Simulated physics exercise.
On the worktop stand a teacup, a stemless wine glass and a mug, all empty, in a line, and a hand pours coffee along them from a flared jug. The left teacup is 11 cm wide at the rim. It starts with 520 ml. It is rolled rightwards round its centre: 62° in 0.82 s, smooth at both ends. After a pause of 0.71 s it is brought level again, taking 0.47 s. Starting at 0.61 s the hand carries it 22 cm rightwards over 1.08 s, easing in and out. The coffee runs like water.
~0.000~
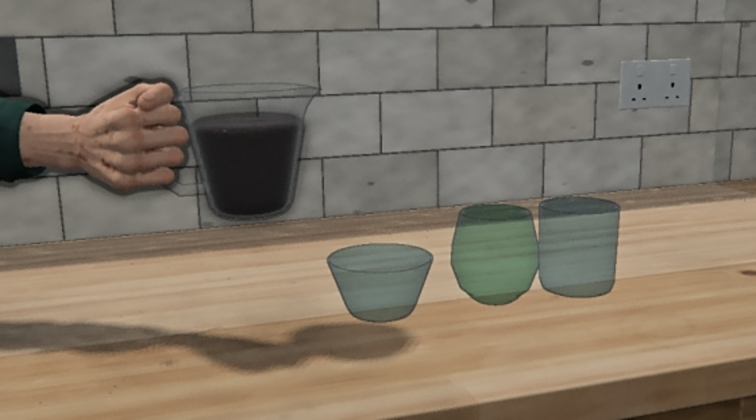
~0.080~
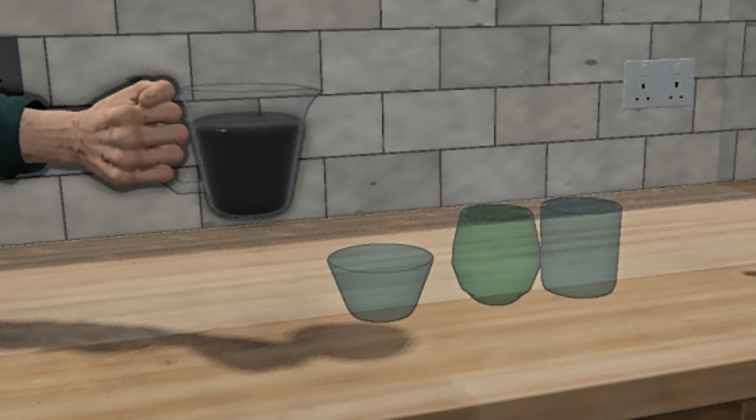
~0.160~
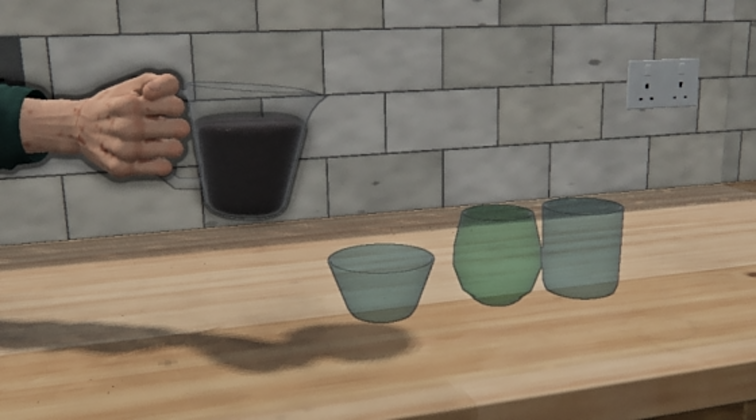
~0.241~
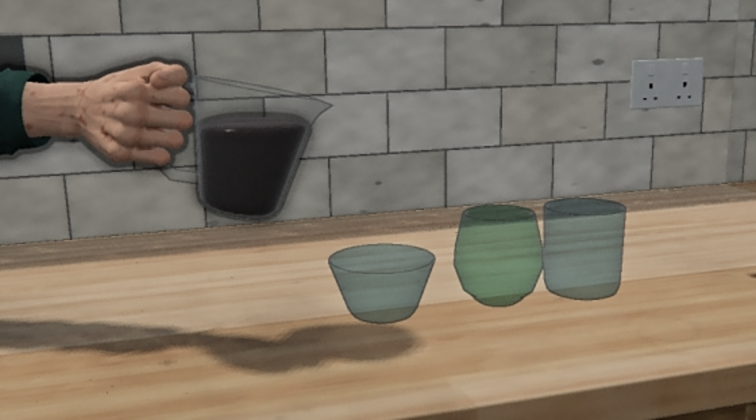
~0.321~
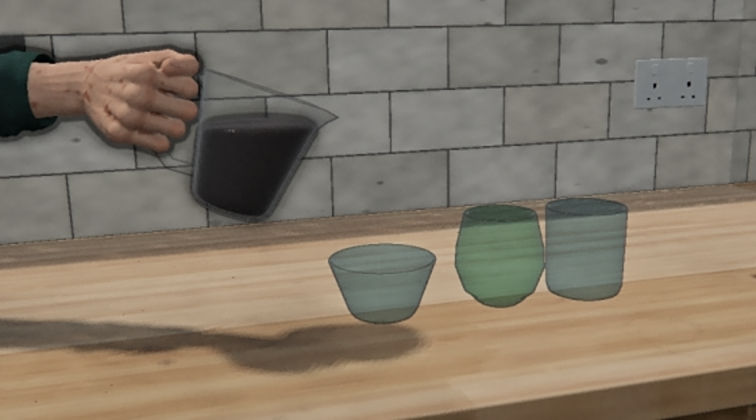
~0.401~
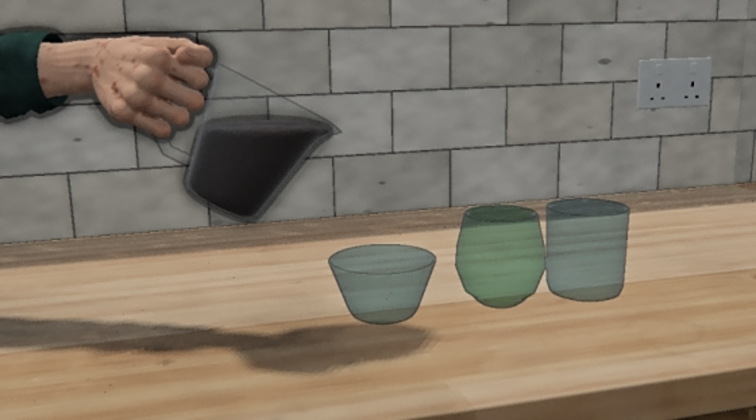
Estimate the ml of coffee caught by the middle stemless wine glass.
The middle stemless wine glass gets about 70 ml.
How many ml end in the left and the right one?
About 80 ml left, 50 ml right.
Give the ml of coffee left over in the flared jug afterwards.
Some 150 ml.
By 0.84 s the tilt is 62° and from the left they hold 60 ml, 0 ml, 0 ml, the flared jug 380 ml, and 0 ml is on the worktop.
By 1.16 s the tilt is 62° and from the left they hold 85 ml, 5 ml, 0 ml, the flared jug 270 ml, and 100 ml is on the worktop.
By 1.49 s the tilt is 62° and from the left they hold 85 ml, 70 ml, 0 ml, the flared jug 185 ml, and 130 ml is on the worktop.
By 1.86 s the tilt is 13° and from the left they hold 85 ml, 70 ml, 50 ml, the flared jug 150 ml, and 155 ml is on the worktop.
At rest from the left they hold 85 ml, 70 ml, 50 ml, the flared jug 150 ml, and 155 ml is on the worktop.
